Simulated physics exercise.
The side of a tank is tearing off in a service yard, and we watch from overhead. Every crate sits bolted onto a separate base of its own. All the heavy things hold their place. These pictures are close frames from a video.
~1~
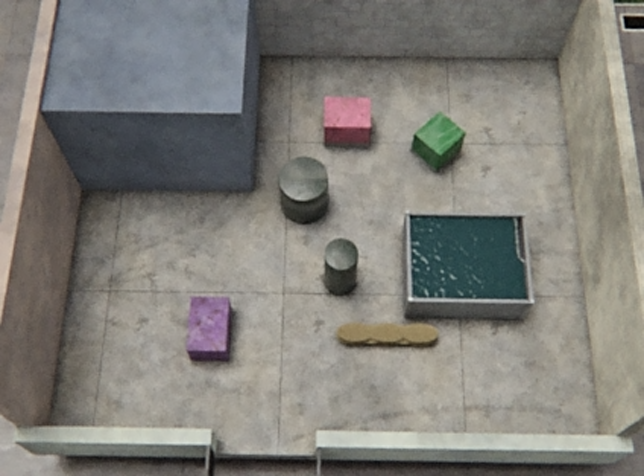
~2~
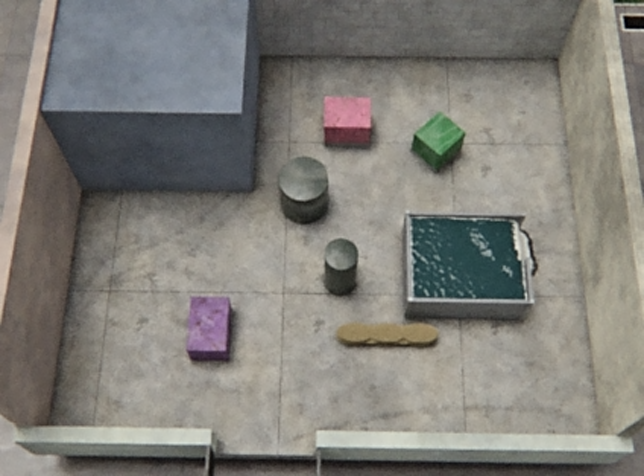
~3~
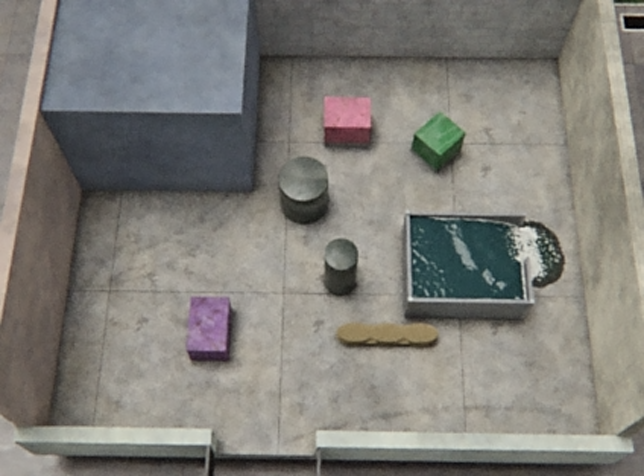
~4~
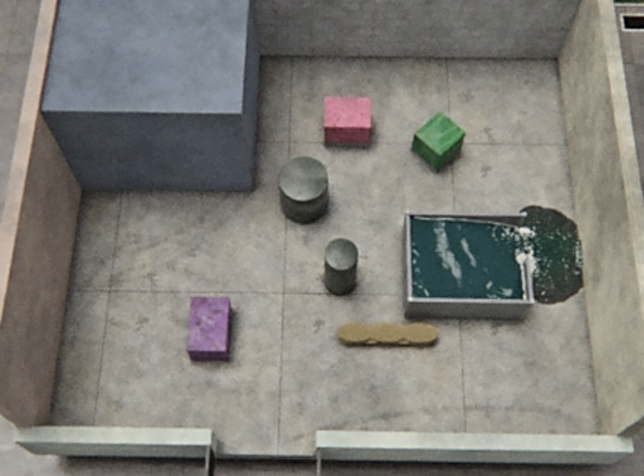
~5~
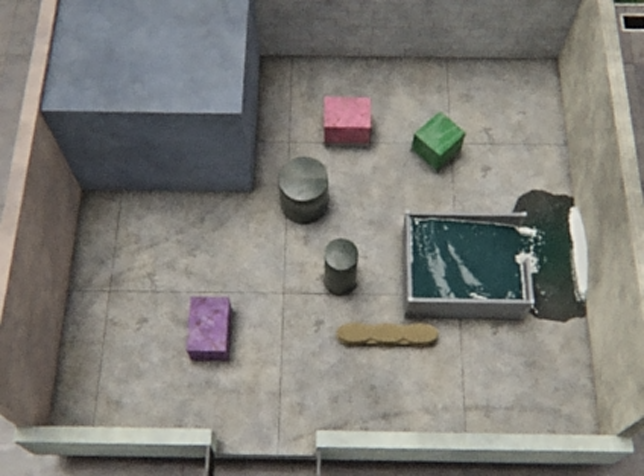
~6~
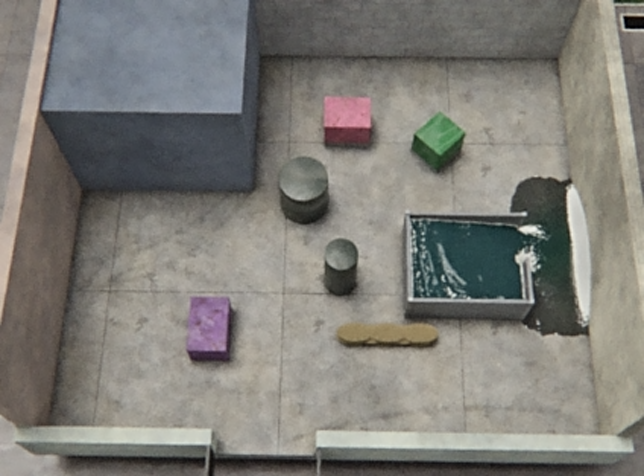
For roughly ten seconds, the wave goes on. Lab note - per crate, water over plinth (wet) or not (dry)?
Pink crate: Dry; purple crate: Wet; green crate: Dry.
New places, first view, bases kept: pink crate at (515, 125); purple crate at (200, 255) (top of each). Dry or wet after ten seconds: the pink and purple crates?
Ten seconds on, the pink crate has been flooded, but the purple crate has been flooded.
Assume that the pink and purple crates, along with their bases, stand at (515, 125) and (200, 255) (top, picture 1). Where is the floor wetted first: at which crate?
The pink-painted one.
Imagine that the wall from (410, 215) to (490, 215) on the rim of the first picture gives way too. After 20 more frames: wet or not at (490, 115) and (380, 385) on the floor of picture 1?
Taking them in turn: Underwater, then left clear.
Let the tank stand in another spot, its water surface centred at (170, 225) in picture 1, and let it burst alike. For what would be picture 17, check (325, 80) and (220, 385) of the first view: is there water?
The first spot is wetted, while the second is not reached.
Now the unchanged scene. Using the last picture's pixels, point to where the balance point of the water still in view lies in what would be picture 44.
Somewhere near (440, 234).
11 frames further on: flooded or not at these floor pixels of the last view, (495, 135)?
I'd expect that place to be drenched.
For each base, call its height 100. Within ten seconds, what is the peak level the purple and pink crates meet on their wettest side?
I'd say 200 per cent for the first one and 60 per cent for the second.
A moment on, water covers 10 % of the floor; the pink crate not reached, the purple crate not reached, the green crate not reached.
Next, water covers 20 % of the floor; the pink crate not reached, the purple crate not reached, the green crate not reached.
Then, water covers 35 % of the floor; the pink crate not reached, the purple crate not reached, the green crate water round its plinth.
Later, water covers 55 % of the floor; the pink crate water round its plinth, the purple crate water round its plinth, the green crate water round its plinth.
In the end, water covers 85 % of the floor; the pink crate stayed above the water, the purple crate was topped, the green crate stayed above the water.
